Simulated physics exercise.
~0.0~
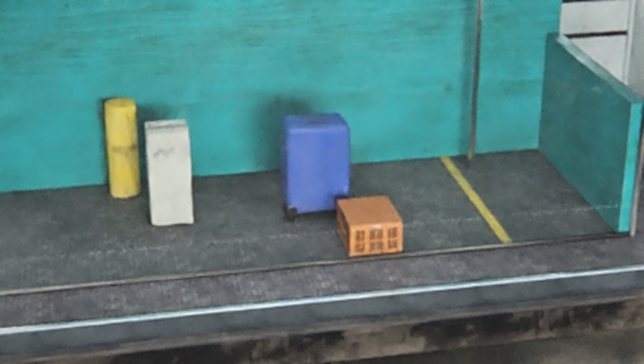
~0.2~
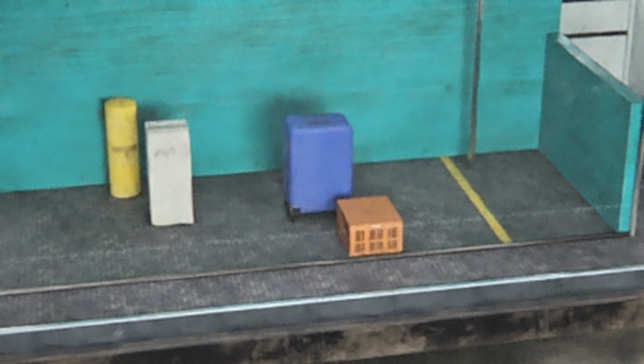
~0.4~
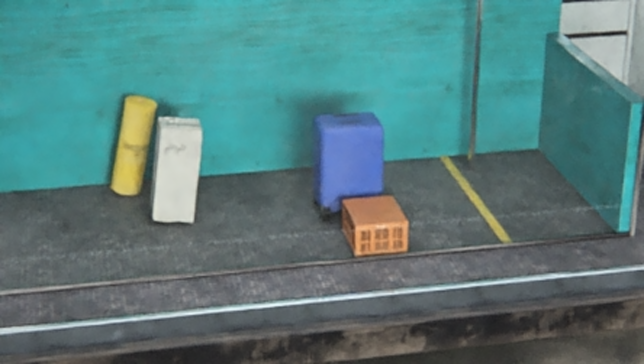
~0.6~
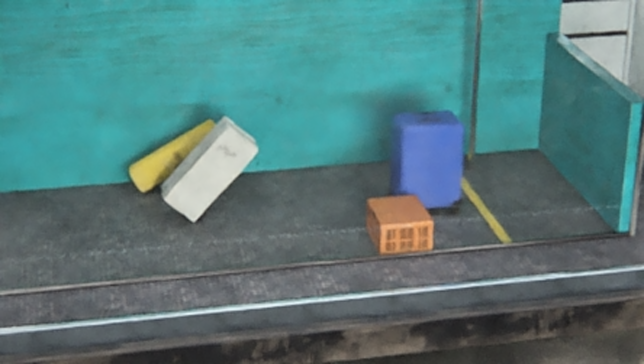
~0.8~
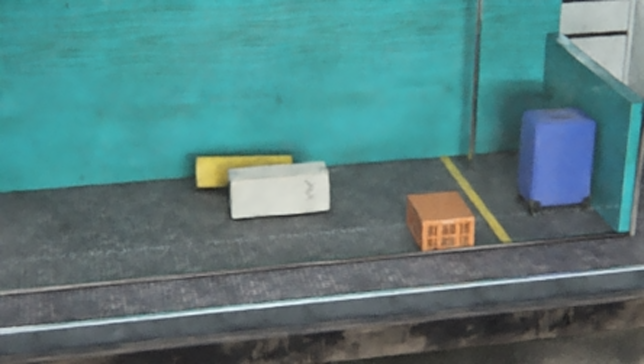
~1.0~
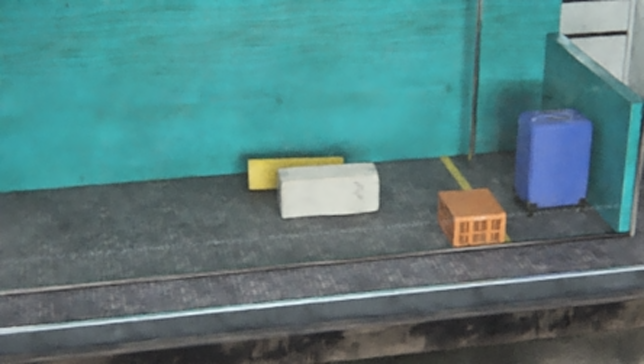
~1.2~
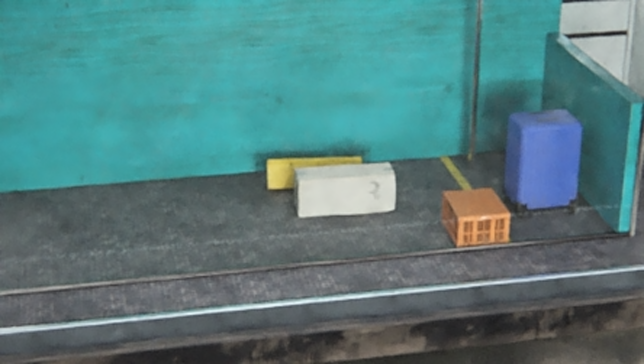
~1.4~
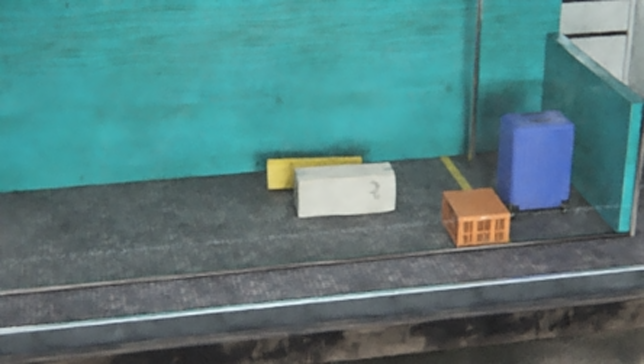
A blue wheeled case rolled right across the gray floor, past a yellow line, while a yellow roll and a white box toppled and slid after an orange crate. The case drifted back slightly, staying beyond the line, and the others stopped short of it.
